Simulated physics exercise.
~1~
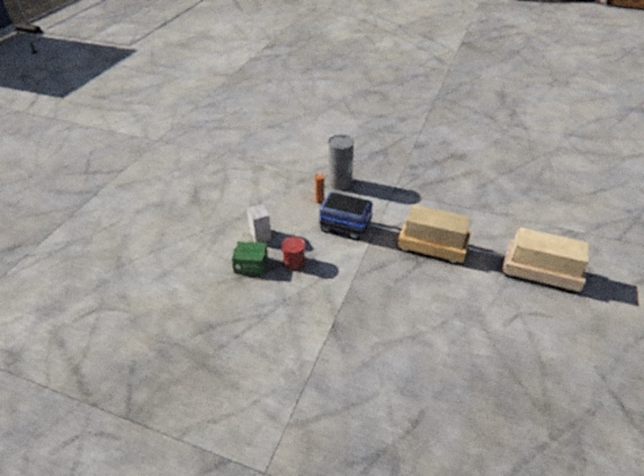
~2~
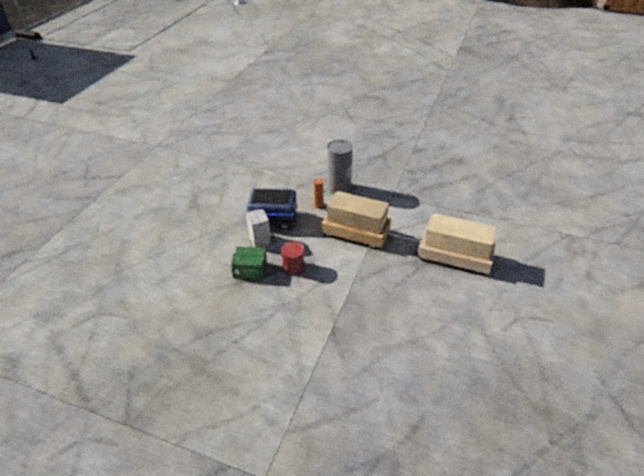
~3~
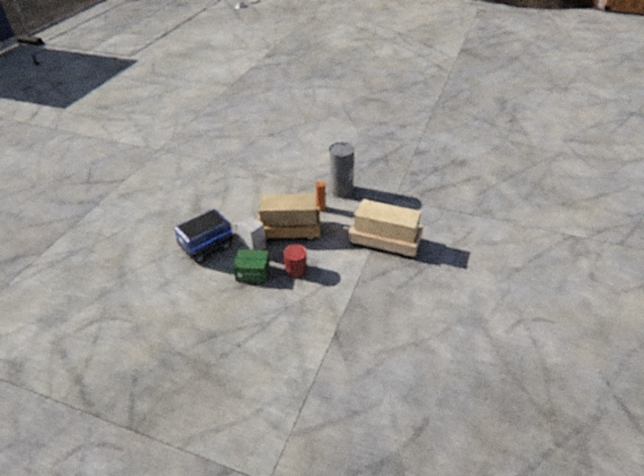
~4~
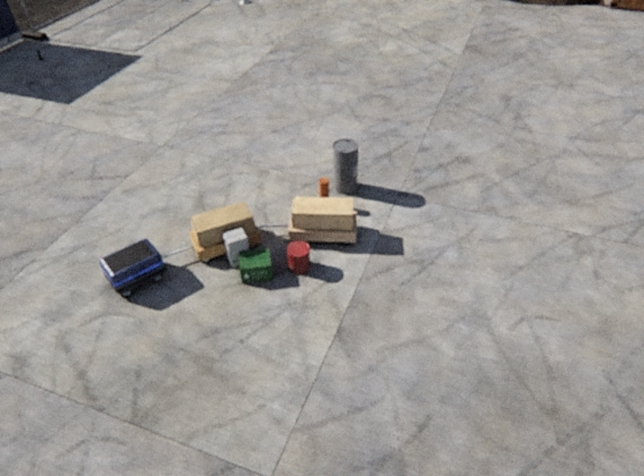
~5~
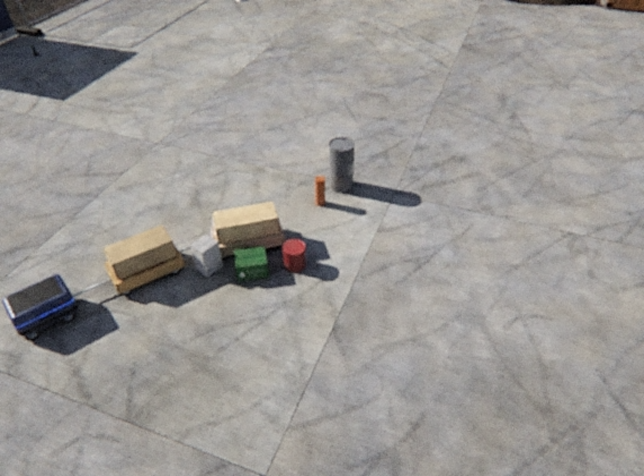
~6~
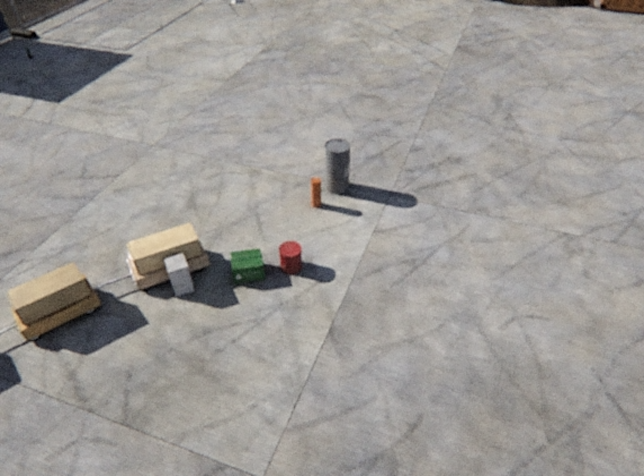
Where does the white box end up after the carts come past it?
It leaves its original spot and ends up farther left and a bit lower, still upright, next to the rear cart and to the left of the green box.
